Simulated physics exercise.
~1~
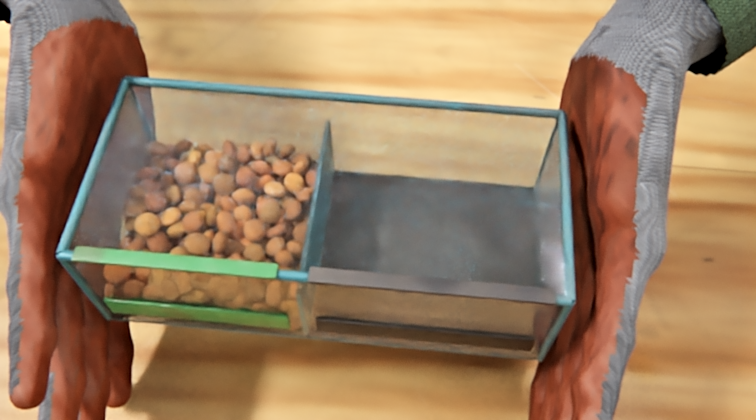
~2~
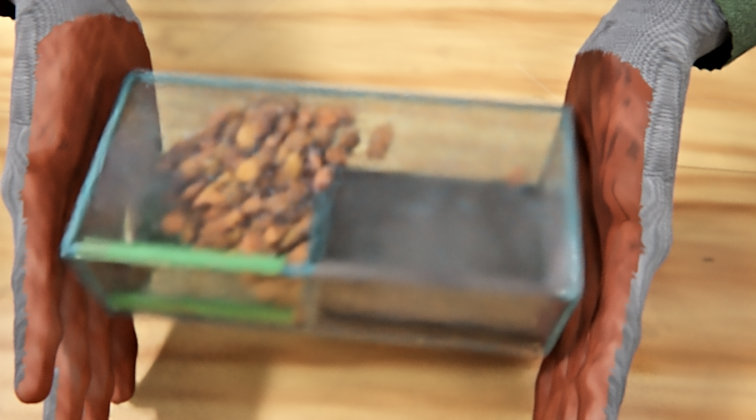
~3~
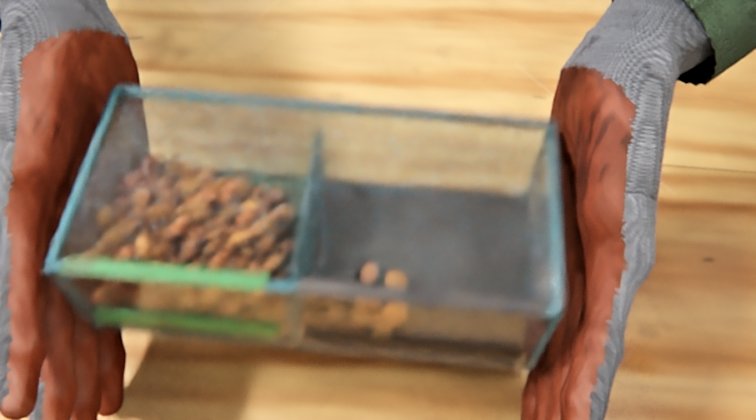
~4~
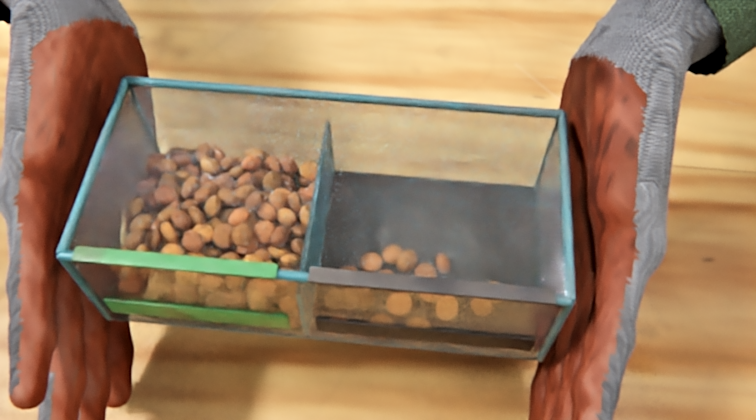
Two gloved hands shake a clear divided box, and a few brown pieces land right.
